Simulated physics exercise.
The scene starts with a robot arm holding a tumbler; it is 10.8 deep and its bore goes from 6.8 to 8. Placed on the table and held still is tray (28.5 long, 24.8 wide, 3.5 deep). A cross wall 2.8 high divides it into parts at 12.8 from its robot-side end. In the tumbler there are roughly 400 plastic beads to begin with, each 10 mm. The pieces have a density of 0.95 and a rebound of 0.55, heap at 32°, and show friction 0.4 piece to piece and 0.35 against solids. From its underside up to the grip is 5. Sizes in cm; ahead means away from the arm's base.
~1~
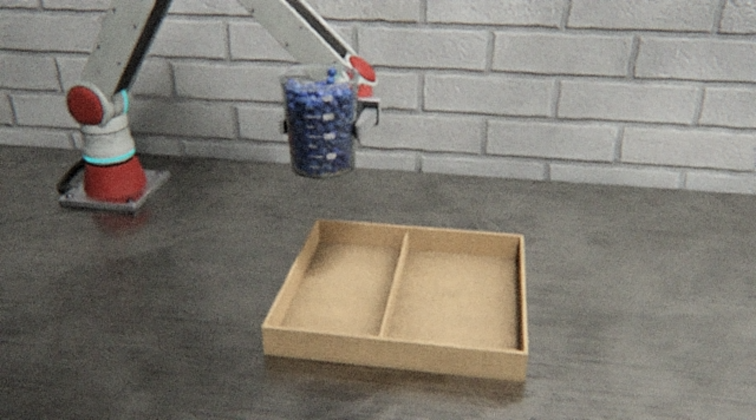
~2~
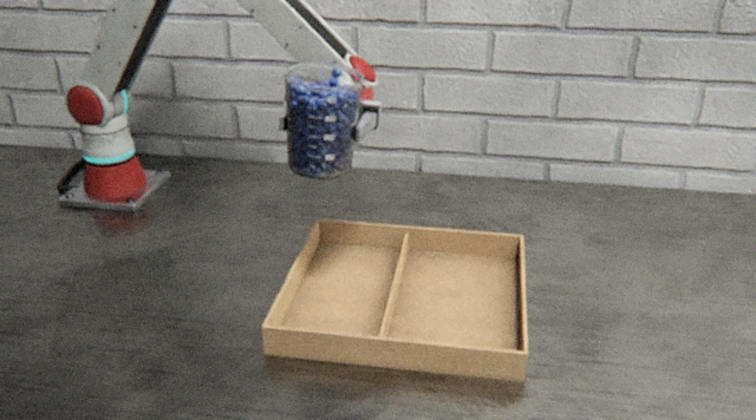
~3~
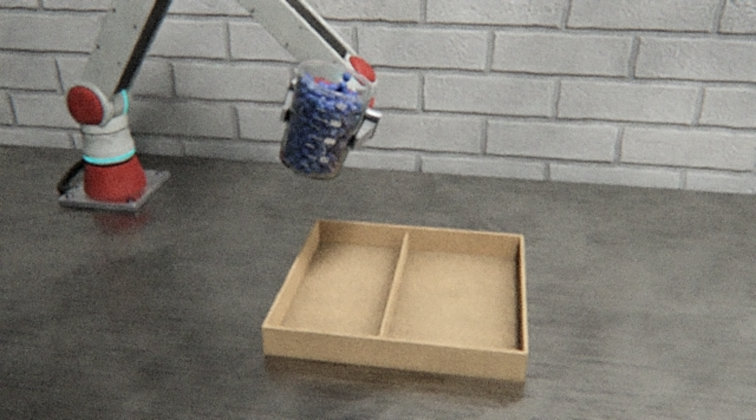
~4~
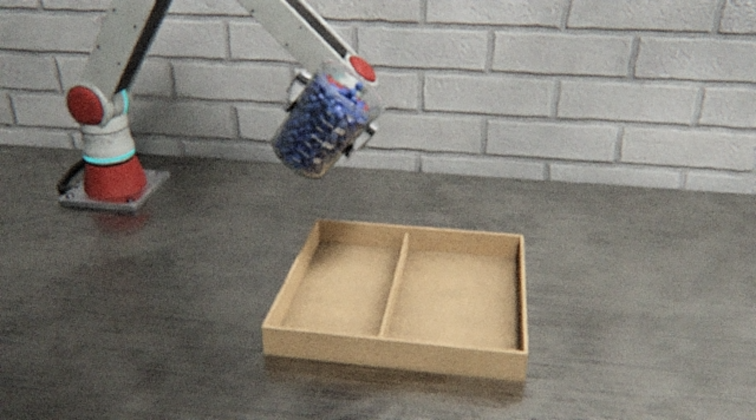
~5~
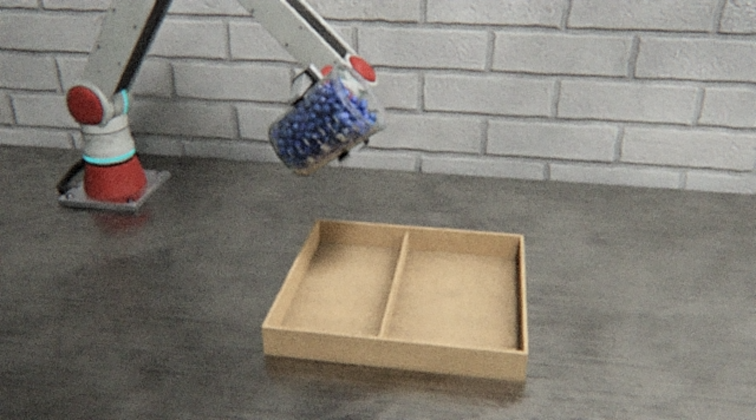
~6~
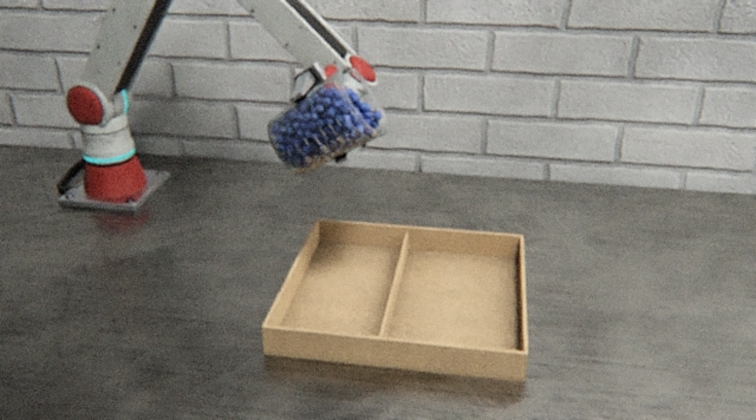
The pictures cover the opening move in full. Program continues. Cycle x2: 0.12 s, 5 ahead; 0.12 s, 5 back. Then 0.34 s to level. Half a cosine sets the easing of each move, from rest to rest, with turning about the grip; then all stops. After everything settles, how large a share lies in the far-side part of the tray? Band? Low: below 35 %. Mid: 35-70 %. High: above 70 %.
Low.
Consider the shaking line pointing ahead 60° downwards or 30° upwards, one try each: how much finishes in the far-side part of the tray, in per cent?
First try some 5 %, second try some 40 %.
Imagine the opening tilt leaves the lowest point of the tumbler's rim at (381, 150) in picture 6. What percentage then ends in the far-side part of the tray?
60 percent or so.
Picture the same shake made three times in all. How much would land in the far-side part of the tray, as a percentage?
Expected share: About 30 %.
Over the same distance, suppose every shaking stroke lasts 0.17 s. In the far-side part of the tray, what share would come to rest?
10 %.
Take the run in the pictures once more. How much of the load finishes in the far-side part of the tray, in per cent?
I'd put it near 25 per cent.
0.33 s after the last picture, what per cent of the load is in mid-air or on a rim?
It amounts to roughly 17 in a hundred.
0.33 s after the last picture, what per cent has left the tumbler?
By then near 20 % is out.
Then, 0.33 s after the last picture, tilted 56° forward, highest piece 26 above the table; 327 in the tumbler, 9 in the far-side part, 68 in flight or on a rim.
Then, 0.66 s after the last picture, tilted 26° forward, highest piece 27 above the table; 273 in the tumbler, 97 in the far-side part, 18 in the robot-side part, 6 on the table or floor, 10 in flight or on a rim.
Then, 1.02 s after the last picture, level, highest piece 27 above the table; 273 in the tumbler, 101 in the far-side part, 19 in the robot-side part, 11 on the table or floor.
Then, 2.07 s after the last picture, level, highest piece 27 above the table; 273 in the tumbler, 101 in the far-side part, 19 in the robot-side part, 11 on the table or floor.
Final count, 273 in the tumbler, 101 in the far-side part, 19 in the robot-side part, 11 on the table or floor. That is 25 % in the far-side part of the tray.
